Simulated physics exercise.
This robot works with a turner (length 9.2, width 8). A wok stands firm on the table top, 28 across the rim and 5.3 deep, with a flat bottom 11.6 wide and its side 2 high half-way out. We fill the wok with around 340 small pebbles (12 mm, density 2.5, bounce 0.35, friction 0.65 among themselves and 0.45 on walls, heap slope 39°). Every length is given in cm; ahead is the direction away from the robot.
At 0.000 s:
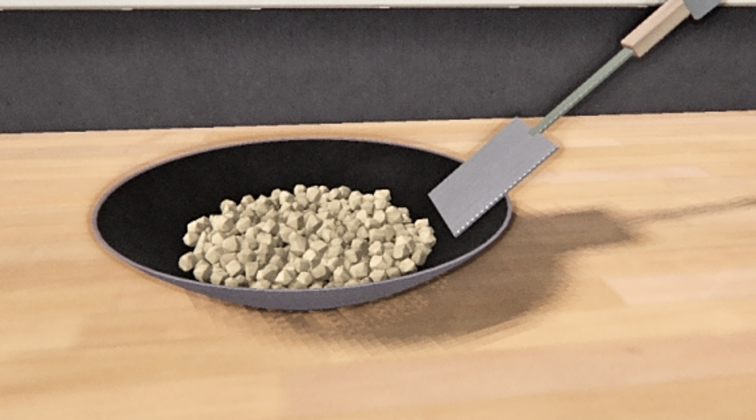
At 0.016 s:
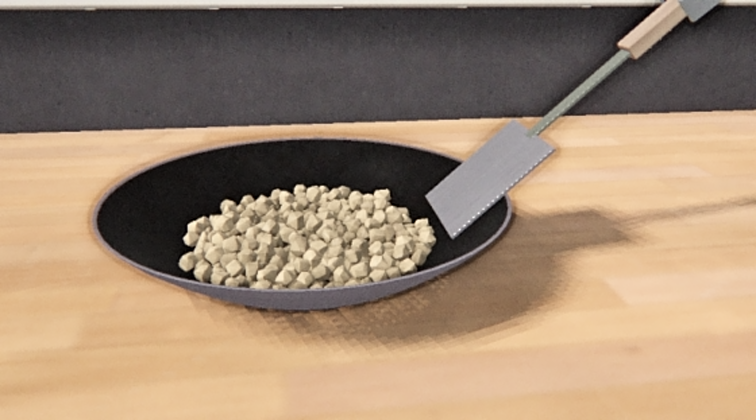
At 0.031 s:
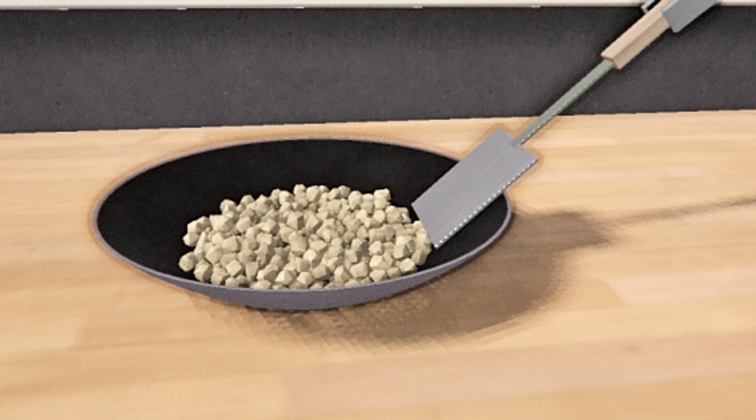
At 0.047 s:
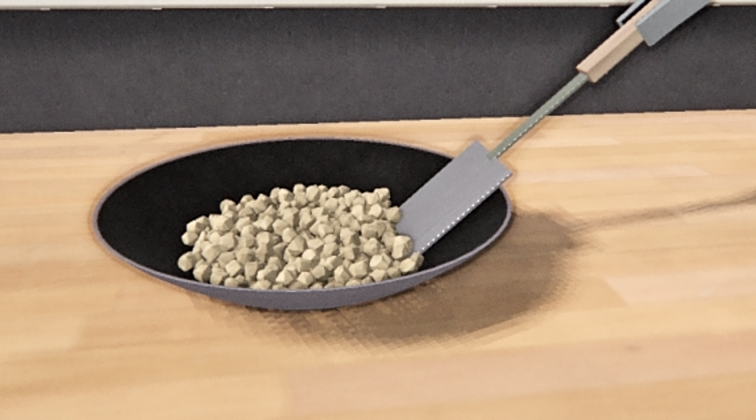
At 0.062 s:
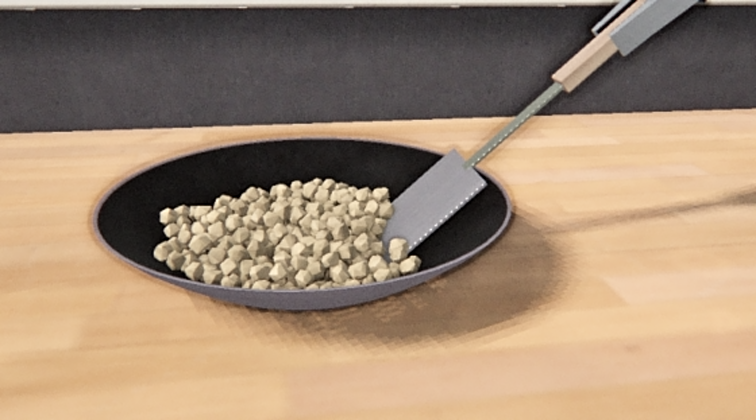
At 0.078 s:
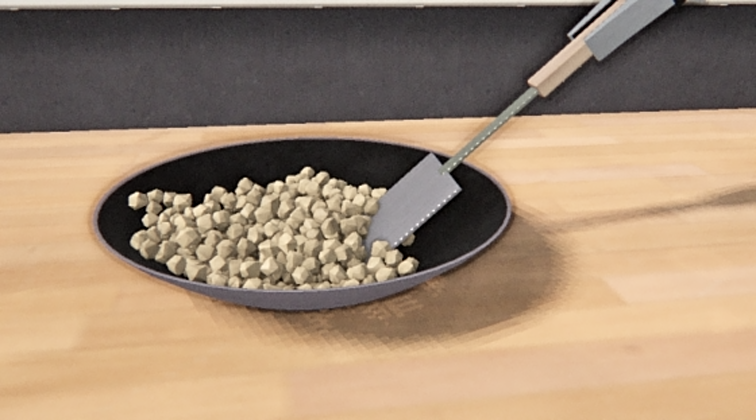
A shallow black wok heaped with small beige pebbles sits on a pale wooden table top before a dark grey wall, seen from slightly above by a still camera. A grey turner with a flat blade slants in from the upper right, casting a shadow across the wood. The turner slides down and leftward into the pebbles, pushing the heap toward the wok's left side.
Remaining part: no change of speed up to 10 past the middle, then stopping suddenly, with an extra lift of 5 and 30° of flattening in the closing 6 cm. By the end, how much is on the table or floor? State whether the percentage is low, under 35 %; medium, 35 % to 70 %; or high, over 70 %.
The percentage is medium.
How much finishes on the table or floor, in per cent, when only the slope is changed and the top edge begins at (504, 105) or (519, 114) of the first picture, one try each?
About 45% and 45%.
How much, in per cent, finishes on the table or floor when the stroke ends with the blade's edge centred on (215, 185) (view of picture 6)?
My guess is roughly 15 percent.
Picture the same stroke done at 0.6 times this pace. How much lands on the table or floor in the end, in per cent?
I'd put it at about 35 per cent.
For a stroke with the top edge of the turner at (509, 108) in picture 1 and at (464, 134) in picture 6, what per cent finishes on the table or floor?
Around 25 per cent finishes there.
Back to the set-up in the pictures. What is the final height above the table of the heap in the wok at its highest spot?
Height at the end: Around 5.5 cm.
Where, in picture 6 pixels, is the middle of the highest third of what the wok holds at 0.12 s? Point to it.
I'd put it close to (222, 212) in the last picture.
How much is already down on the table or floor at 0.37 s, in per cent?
Around 30 %.
After 0.12 s, sloping 42°, highest piece 8 above the table; 340 in the wok, 3 on the blade or in flight.
After 0.15 s, sloping 34°, highest piece 9 above the table; 329 in the wok, 14 on the blade or in flight.
After 0.37 s, sloping 12°, highest piece 21 above the table; 179 in the wok, 95 on the table or floor, 69 on the blade or in flight.
After 1.42 s, sloping 12°, highest piece 6 above the table; 179 in the wok, 164 on the table or floor.
At rest, 179 in the wok, 164 on the table or floor. That is 48 % on the table or floor.
